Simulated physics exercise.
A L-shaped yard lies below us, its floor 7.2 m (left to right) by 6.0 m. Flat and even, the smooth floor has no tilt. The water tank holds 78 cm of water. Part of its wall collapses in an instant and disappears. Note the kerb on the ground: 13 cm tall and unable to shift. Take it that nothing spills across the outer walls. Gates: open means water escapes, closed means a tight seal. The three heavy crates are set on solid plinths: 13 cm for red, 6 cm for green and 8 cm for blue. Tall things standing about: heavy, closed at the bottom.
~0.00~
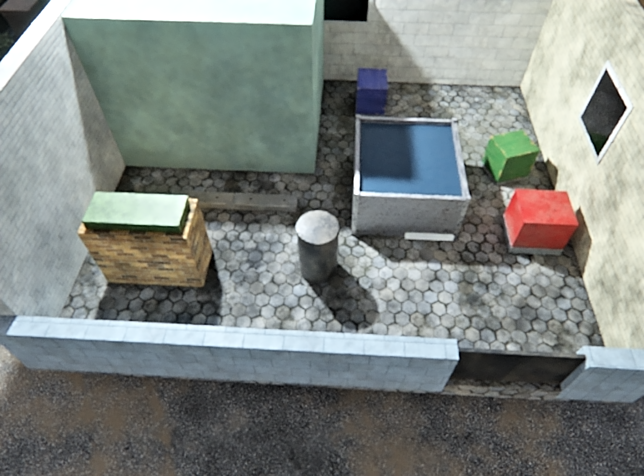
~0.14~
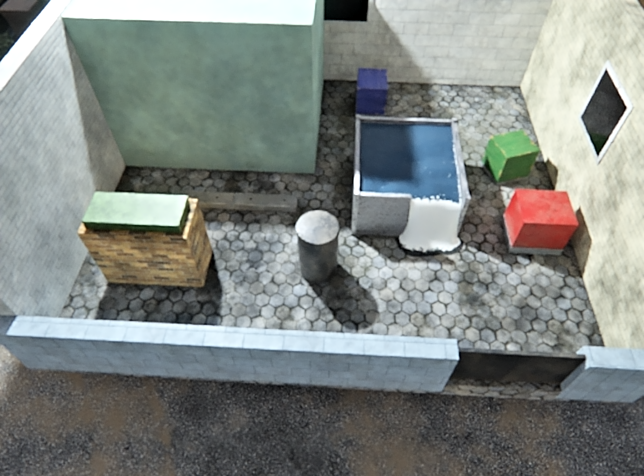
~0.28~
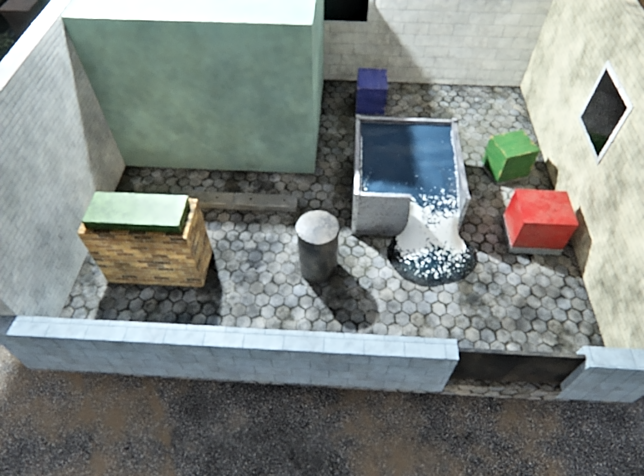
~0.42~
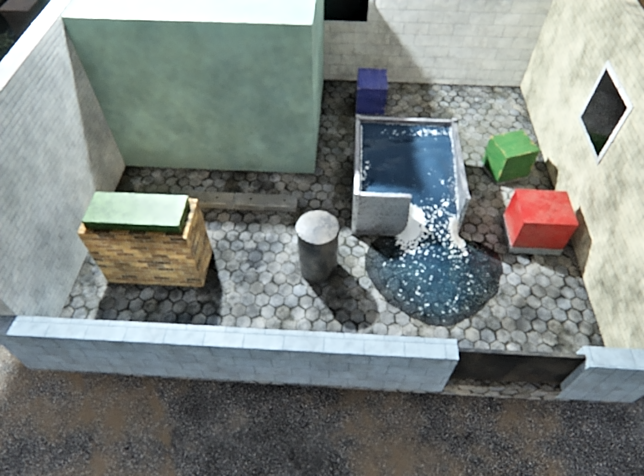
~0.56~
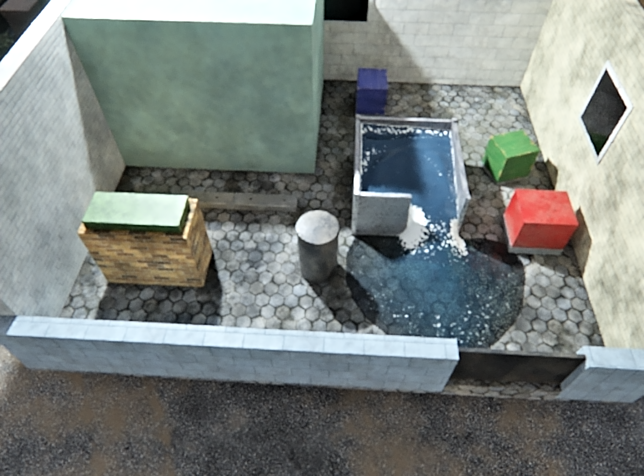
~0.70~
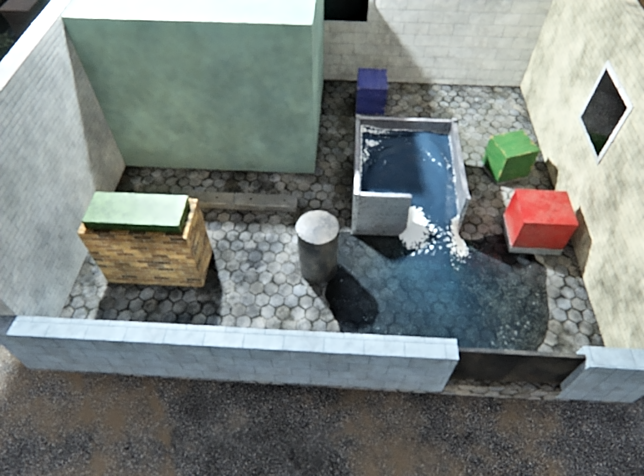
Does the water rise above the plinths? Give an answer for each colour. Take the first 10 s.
The red crate gets wet; the green crate gets wet; the blue crate stays dry.
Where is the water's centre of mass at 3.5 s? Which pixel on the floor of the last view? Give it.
Around (404, 263).
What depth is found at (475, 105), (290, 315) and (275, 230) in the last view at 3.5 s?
Around 0 cm, 6 cm and 1 cm.
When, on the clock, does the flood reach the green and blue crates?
Arrival times - green: 2.8 s; blue: 6.5 s.
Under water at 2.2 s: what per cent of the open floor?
Roughly 30 % of the floor is wet.
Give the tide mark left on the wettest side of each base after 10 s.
Measured in centimetres, that comes to red 29, green 10 and blue 5.
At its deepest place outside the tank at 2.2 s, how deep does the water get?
Up to some 34 cm.
After 1.4 s water covers 25 % of the floor and is deepest (54 cm) near (605, 374); red plinth reached, green plinth not reached, blue plinth not reached.
After 2.2 s water covers 30 % of the floor and is deepest (34 cm) near (561, 372); red plinth reached, green plinth not reached, blue plinth not reached.
After 3.5 s water covers 45 % of the floor and is deepest (26 cm) near (571, 266); red plinth reached, green plinth reached, blue plinth not reached.
After 6.0 s water covers 75 % of the floor and is deepest (16 cm) near (157, 311); red plinth reached, green plinth reached, blue plinth not reached.
After 10.0 s water covers 95 % of the floor and is deepest (12 cm) near (348, 193); highest at the red plinth 29 cm, highest at the green plinth 10 cm, highest at the blue plinth 5 cm.
